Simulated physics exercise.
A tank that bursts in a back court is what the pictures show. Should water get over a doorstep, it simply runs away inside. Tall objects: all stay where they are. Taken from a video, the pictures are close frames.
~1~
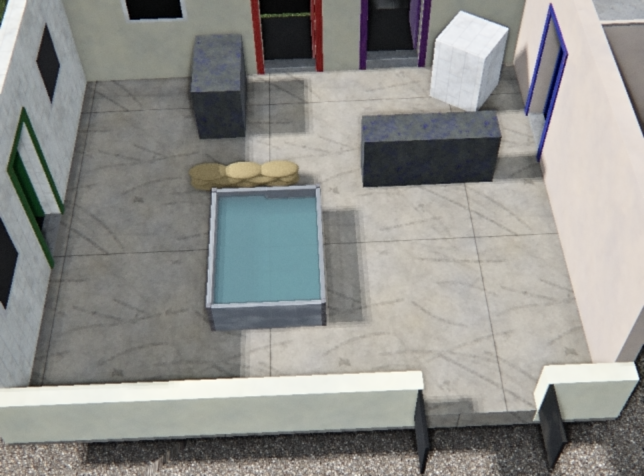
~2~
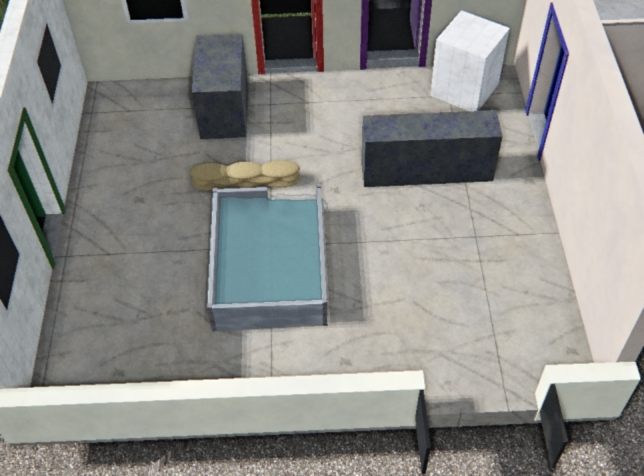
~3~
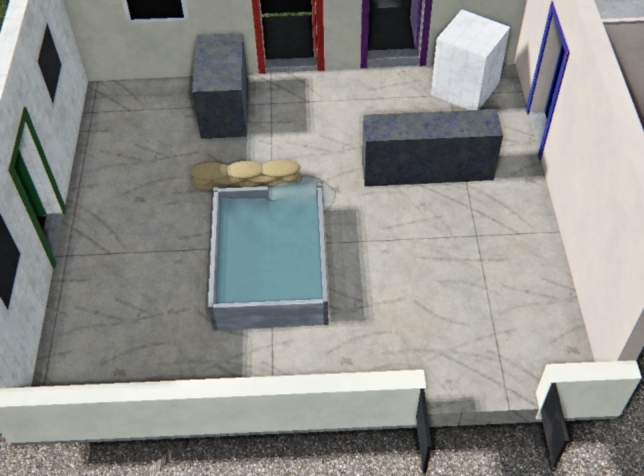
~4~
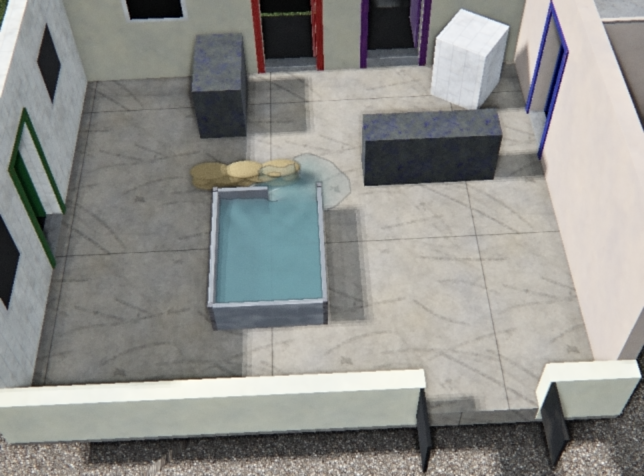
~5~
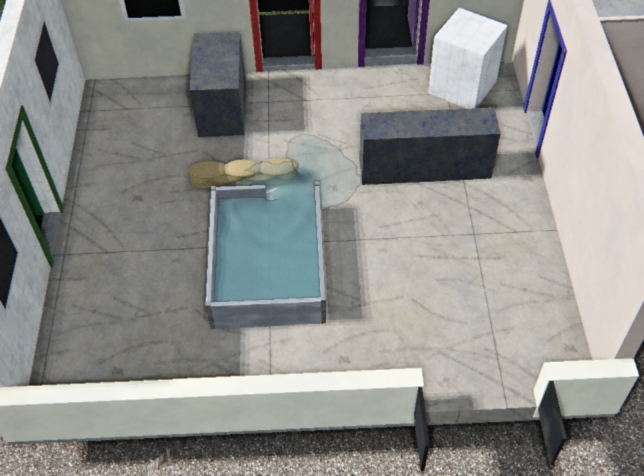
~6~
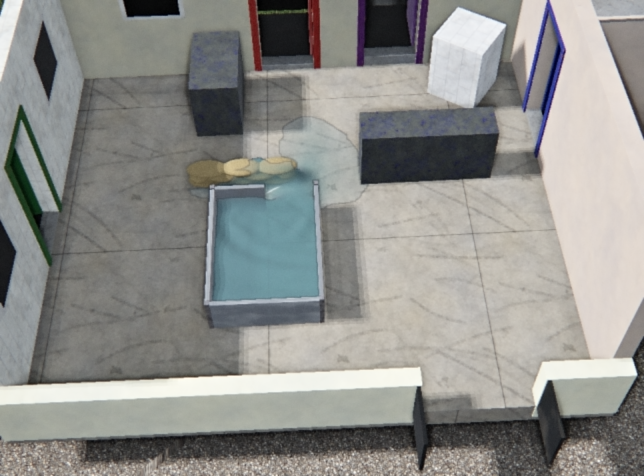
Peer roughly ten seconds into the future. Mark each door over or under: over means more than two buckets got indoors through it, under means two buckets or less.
Red door - under, purple door - under, green door - over, blue door - under.
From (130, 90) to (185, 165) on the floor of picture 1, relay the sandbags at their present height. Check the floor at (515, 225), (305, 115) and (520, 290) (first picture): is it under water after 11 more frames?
In turn: Spared, submerged, spared.
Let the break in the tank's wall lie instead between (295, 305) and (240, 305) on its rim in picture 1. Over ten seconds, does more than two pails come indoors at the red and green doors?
Looks like the red door doesn't reach it but the green door doesn't reach it.
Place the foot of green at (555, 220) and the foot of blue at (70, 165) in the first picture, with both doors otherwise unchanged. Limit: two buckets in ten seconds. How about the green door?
I'd say green door falls short.
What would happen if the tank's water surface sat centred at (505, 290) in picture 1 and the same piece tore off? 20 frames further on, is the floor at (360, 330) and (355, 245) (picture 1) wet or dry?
The first spot is spared, the second swamped.
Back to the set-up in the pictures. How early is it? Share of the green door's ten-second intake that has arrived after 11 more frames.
Result: 0 % of the ten-second total.
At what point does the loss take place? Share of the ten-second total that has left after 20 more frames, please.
Roughly 45 %.
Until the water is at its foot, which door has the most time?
The one in blue.
A moment on, water covers 15 % of the floor; the red door not reached, the purple door not reached, the green door not reached, the blue door not reached.
Next, water covers 25 % of the floor; the red door wet at the sill, nothing in, the purple door wet at the sill, nothing in, the green door wet at the sill, nothing in, the blue door not reached.
Then, water covers 30 % of the floor; the red door under two buckets in, the purple door wet at the sill, nothing in, the green door over two buckets in, the blue door not reached.
Later, water covers 45 % of the floor; the red door under two buckets in, the purple door wet at the sill, nothing in, the green door over two buckets in, the blue door wet at the sill, nothing in.
In the end, water covers 60 % of the floor; the red door under two buckets in, the purple door wet at the sill, nothing in, the green door over two buckets in, the blue door wet at the sill, nothing in.
